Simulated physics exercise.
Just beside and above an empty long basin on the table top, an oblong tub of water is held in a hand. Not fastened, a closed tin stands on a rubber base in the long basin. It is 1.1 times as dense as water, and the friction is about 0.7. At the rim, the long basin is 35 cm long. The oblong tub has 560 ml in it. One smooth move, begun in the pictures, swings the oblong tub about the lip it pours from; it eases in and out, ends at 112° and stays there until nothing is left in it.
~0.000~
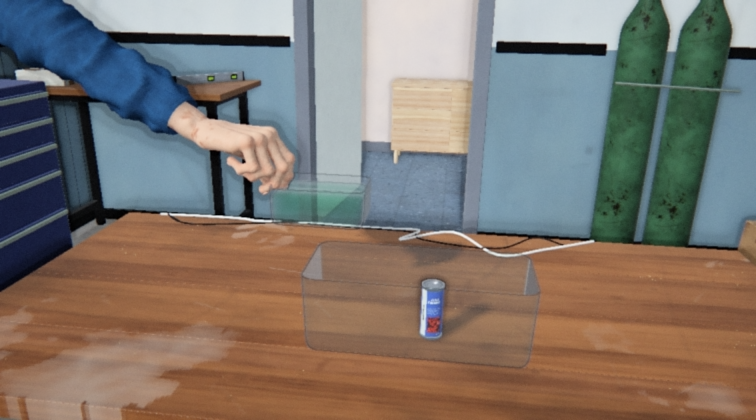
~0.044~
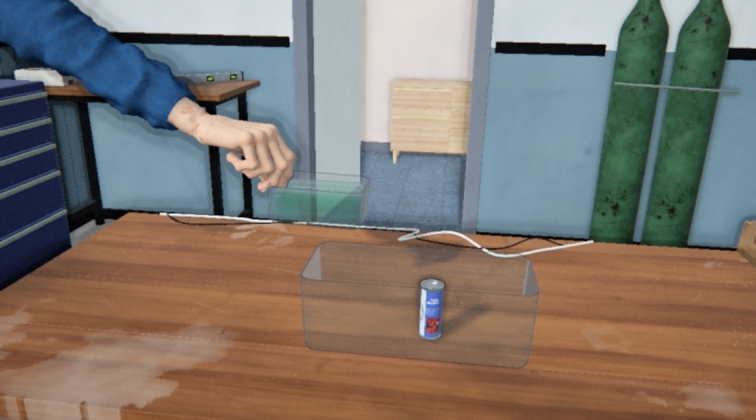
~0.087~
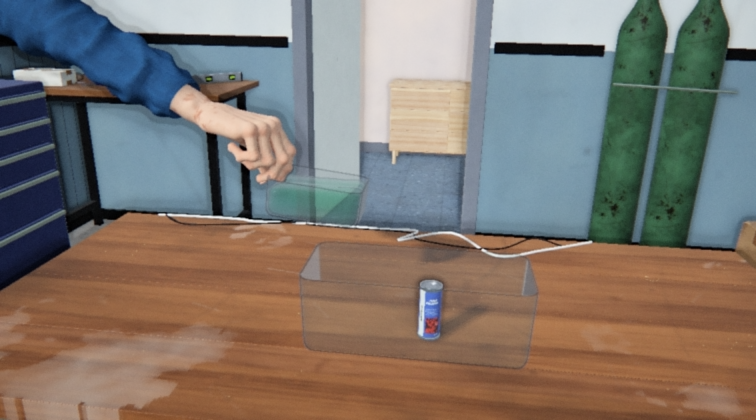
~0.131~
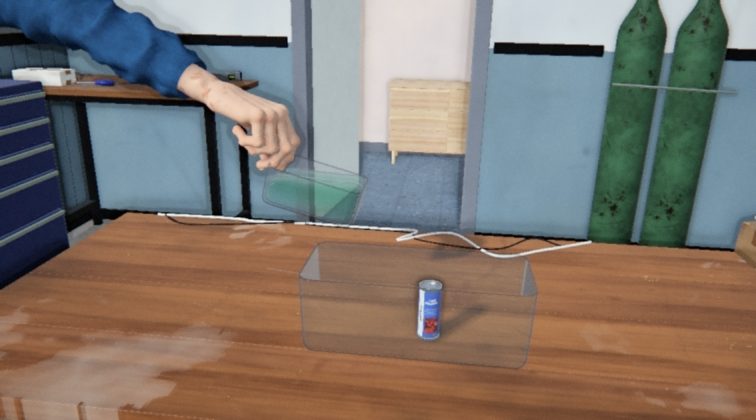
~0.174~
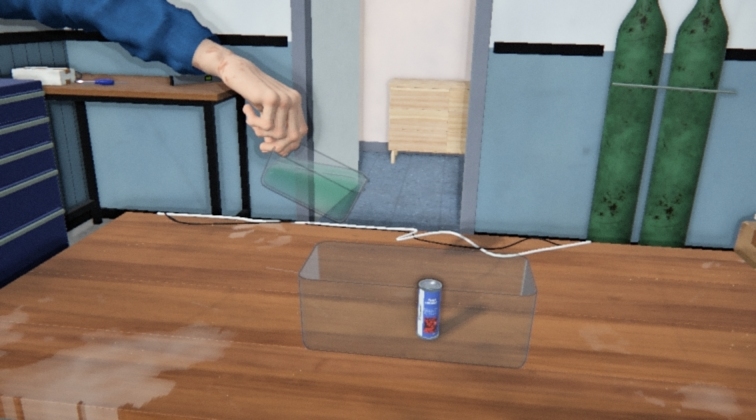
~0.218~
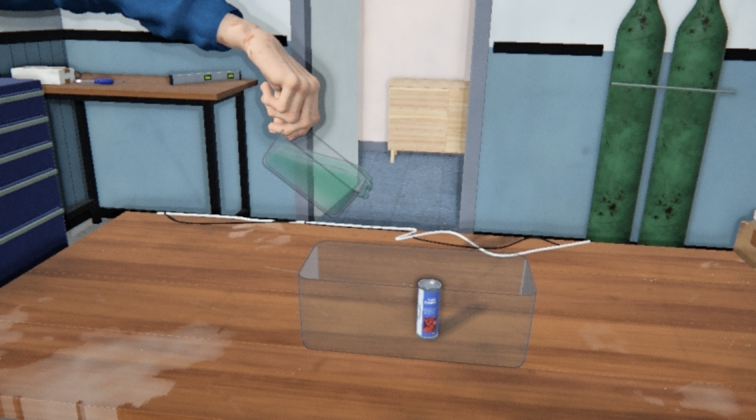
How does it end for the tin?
The tin stays on its feet.
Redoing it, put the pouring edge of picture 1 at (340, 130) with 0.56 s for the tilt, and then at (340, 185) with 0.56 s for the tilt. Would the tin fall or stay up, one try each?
First it stays on its base; then it tips over.
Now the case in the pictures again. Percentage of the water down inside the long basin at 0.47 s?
I reckon close to 18 percent of it.
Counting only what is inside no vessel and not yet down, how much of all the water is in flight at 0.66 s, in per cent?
Airborne share: Near 8 %.
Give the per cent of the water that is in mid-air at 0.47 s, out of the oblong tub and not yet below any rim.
My guess is roughly 66 %.
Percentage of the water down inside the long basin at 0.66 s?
Reading: Approx. 92 %.
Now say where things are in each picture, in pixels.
The first frame shows tilt 0°; pouring edge (367, 186); surface from (279, 186) to (366, 191); the long basin's rim runs from (311, 259) to (535, 275); the tin's top is at (433, 287).
The second frame shows tilt 2°; pouring edge (366, 187); surface from (278, 185) to (366, 190).
The third frame shows tilt 7°; pouring edge (365, 187); surface from (276, 182) to (365, 187).
The fourth frame shows tilt 14°; pouring edge (364, 187); surface from (274, 174) to (364, 183).
The fifth frame shows tilt 25°; pouring edge (364, 187); surface from (273, 162) to (364, 182); 3 per cent is over the edge.
The sixth frame shows tilt 37°; pouring edge (363, 186); surface from (275, 147) to (348, 168); 8 per cent is over the edge.
Then, 0.47 s in, the tilt is 105° and 16 per cent is still to pour; the tin stands where it began.
Then, 0.66 s in, the tilt is 112° and 1 per cent is still to pour; the tin stands where it began.
Then, 0.85 s in, the tilt is 112° and 0 per cent is still to pour; the tin stands where it began.
Then, 1.06 s in, the tilt is 112° and 0 per cent is still to pour; the tin stands where it began.
Finally, the tin stands where it began.
